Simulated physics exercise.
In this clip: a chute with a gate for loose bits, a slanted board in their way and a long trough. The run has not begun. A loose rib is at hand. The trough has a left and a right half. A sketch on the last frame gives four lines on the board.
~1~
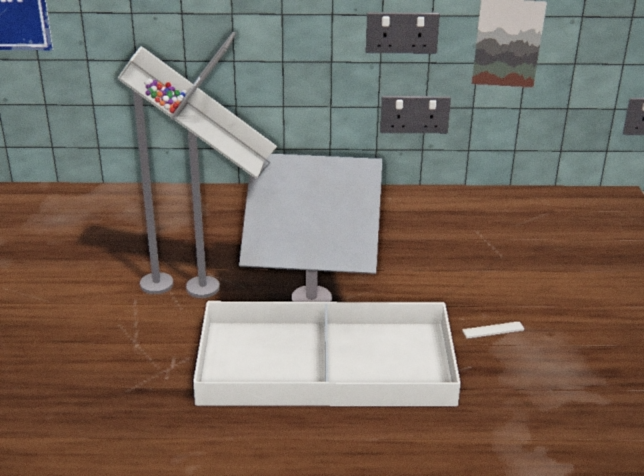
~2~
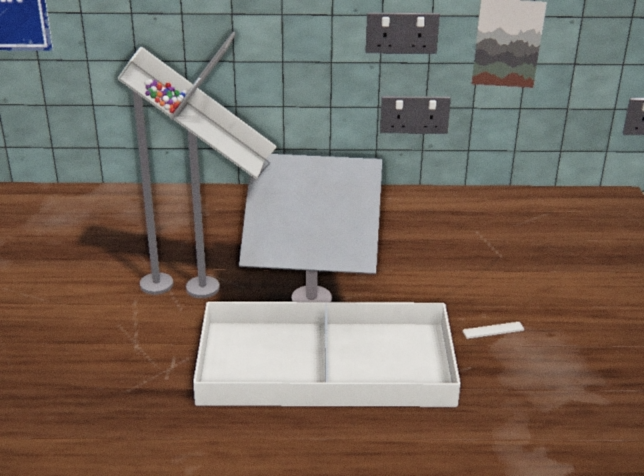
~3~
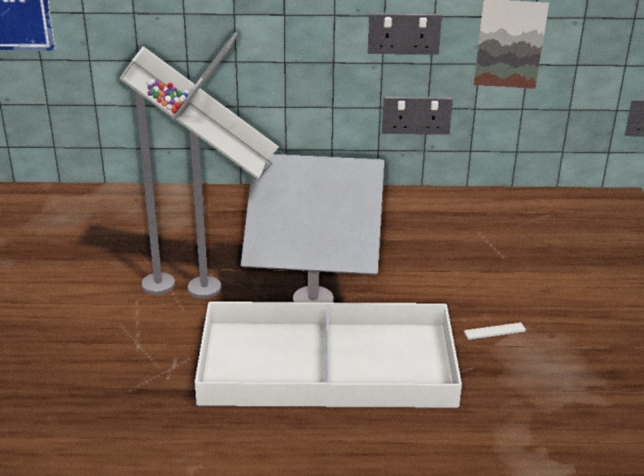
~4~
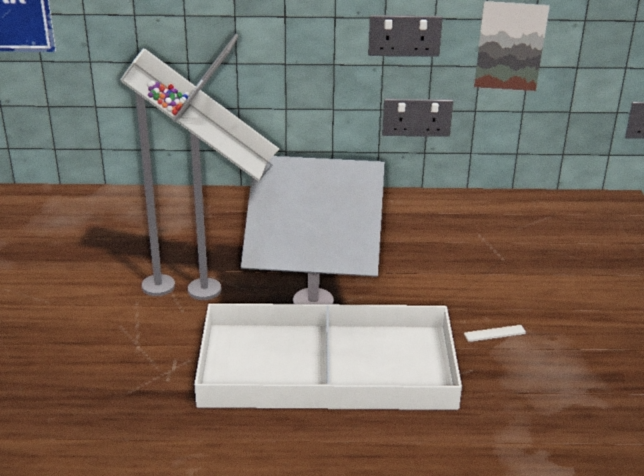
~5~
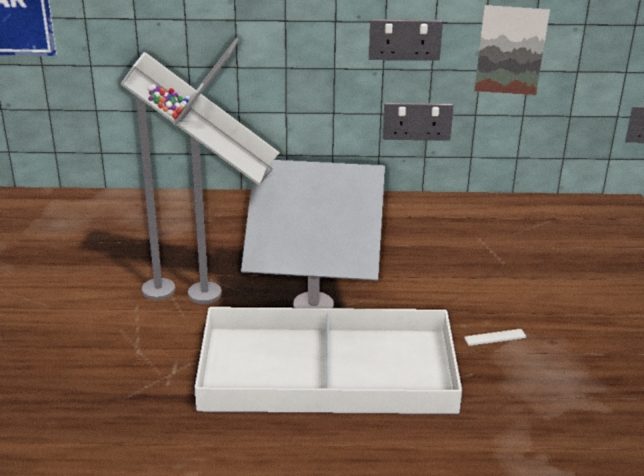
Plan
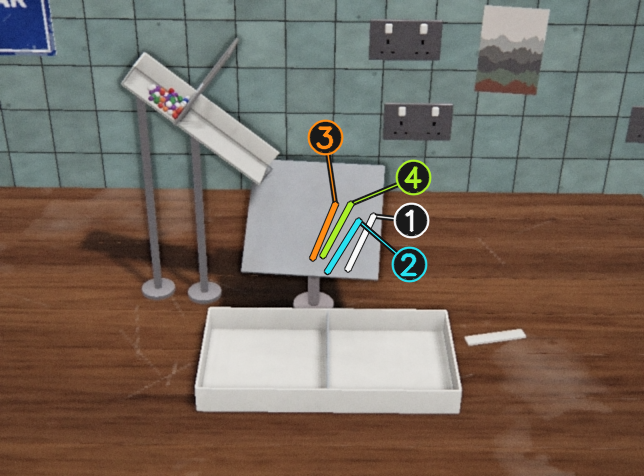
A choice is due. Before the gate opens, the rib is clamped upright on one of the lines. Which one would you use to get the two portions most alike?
Line 1 does it best.
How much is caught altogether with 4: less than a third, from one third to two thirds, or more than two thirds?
More than two thirds.
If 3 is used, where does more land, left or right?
Left.
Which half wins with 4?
The left half.
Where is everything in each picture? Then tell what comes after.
Load behind the gate at (168, 98), round plastic beads; lip of the chute at (260, 170), sloping fairly steeply, in the first frame.
Middle of the board at (312, 211), tilted fairly steeply; middle of its low edge at (307, 269); of its high edge at (317, 156), in the second frame.
Front corners of the trough at (196, 383) and (461, 385); front end of its middle wall at (328, 384); gate still shut at (196, 88), in the third frame.
Middle of the load at (170, 100); lip at (262, 173), in the fourth frame.
Middle of the load at (171, 104); lip at (263, 176), in the fifth frame.
On the marked copy, line 1 from (373, 216) to (348, 269); line 2 from (358, 220) to (327, 271); line 3 from (335, 204) to (312, 258); line 4 from (350, 204) to (323, 255).
If 1 is chosen, of what is caught, about half in the left half, about half in the right.
If 2 is chosen, of what is caught, nearly all in the left half, a stray few in the right.
If 3 is chosen, of what is caught, nearly all in the left half, a small part in the right.
If 4 is chosen, of what is caught, nearly all in the left half, a small part in the right.
